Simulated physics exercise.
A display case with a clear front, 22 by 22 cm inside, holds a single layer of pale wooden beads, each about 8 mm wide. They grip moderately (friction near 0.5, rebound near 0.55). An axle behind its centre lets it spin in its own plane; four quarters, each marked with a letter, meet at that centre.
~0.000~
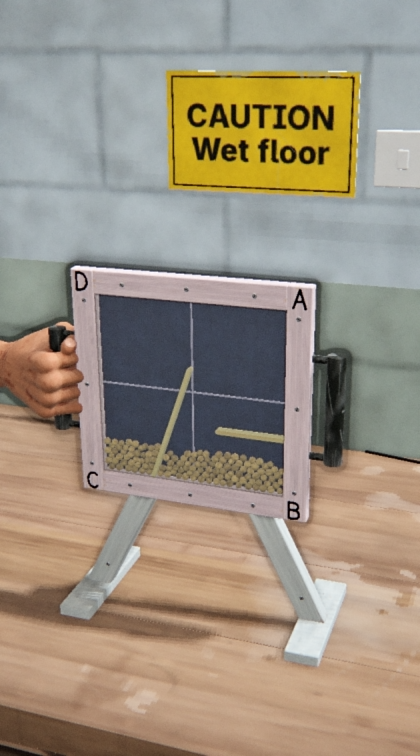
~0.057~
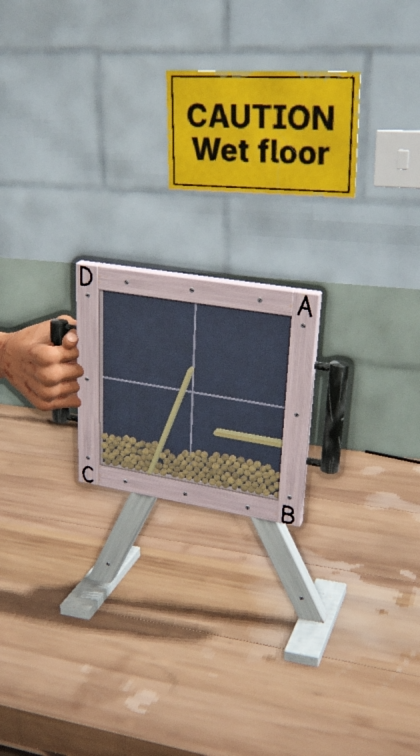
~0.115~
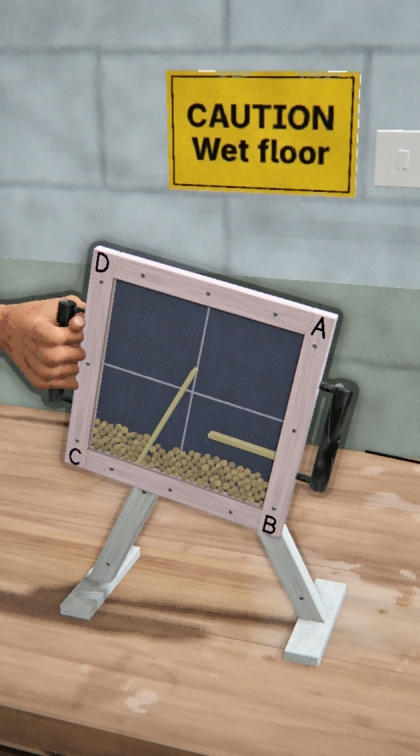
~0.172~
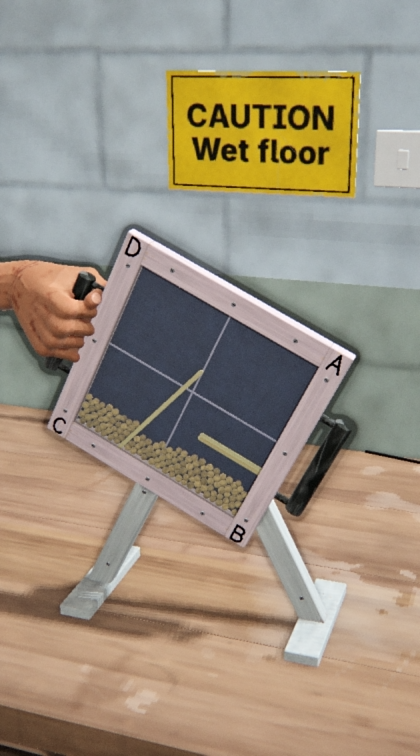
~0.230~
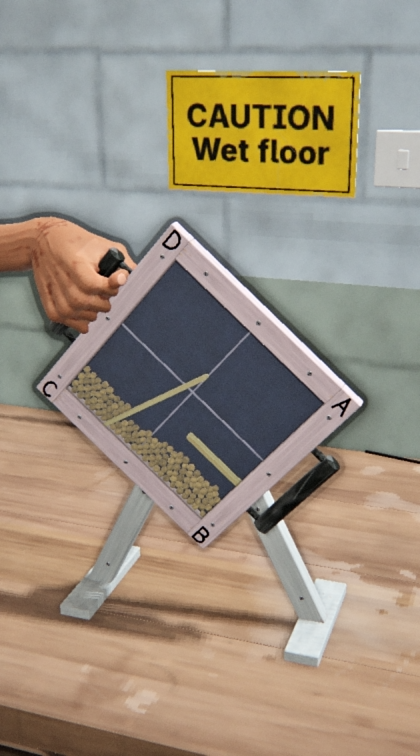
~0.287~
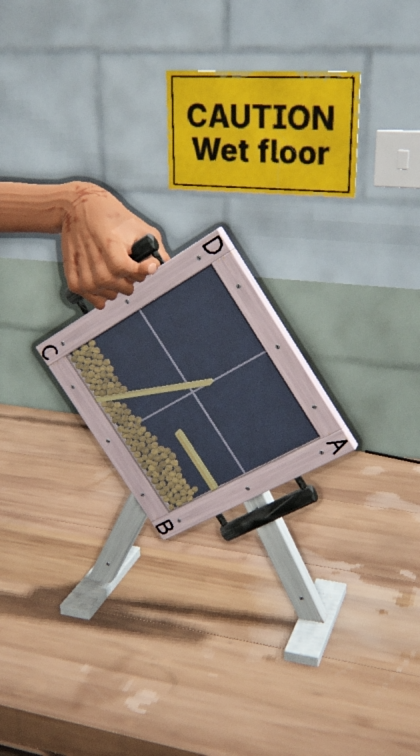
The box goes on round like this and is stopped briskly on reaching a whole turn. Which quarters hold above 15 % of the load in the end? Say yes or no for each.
Quarter A no, quarter B yes, quarter C yes, quarter D no.
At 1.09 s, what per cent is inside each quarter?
Quarter A: 5; quarter B: 25; quarter C: 35; quarter D: 35.
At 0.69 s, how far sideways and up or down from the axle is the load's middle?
Some 4 cm left and 2 cm above.
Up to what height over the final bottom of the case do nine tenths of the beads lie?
About 4 cm.
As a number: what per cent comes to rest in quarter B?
Some 35 per cent.
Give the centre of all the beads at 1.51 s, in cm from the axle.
Some 3 cm left and 7 cm below.
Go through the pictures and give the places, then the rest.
In the first picture, level, about 130 beads; beads' middle (192, 466); highest (219, 455); A (300, 299), B (294, 511), C (93, 480), D (82, 281).
In the second picture, turned 3° clockwise; beads' middle (189, 465); highest (126, 439).
In the third picture, turned 12° clockwise; beads' middle (178, 462); highest (97, 422).
In the fourth picture, turned 26° clockwise; beads' middle (162, 455); highest (89, 397).
In the fifth picture, turned 41° clockwise; beads' middle (146, 443); highest (87, 369).
In the sixth picture, turned 56° clockwise; beads' middle (134, 429); highest (92, 343); A (339, 444), B (166, 528), C (50, 352), D (214, 246); walls (96, 400) to (210, 382), (216, 491) to (179, 433).
After 0.69 s, it has turned 162°, the beads' middle is 4 cm left of and 2 cm above the axle; by quarter, A 5 %, B 65 %, D 30 %.
After 1.09 s, it has turned 268°, the beads' middle is in line with and 3 cm below the axle; by quarter, A 5 %, B 25 %, C 35 %, D 35 %.
After 1.51 s, it has turned 360°, the beads' middle is 3 cm left of and 7 cm below the axle; by quarter, B 25 %, C 75 %.
In the end, by 2.4 s, A 0 %, B 35 %, C 65 %, D 0 %.
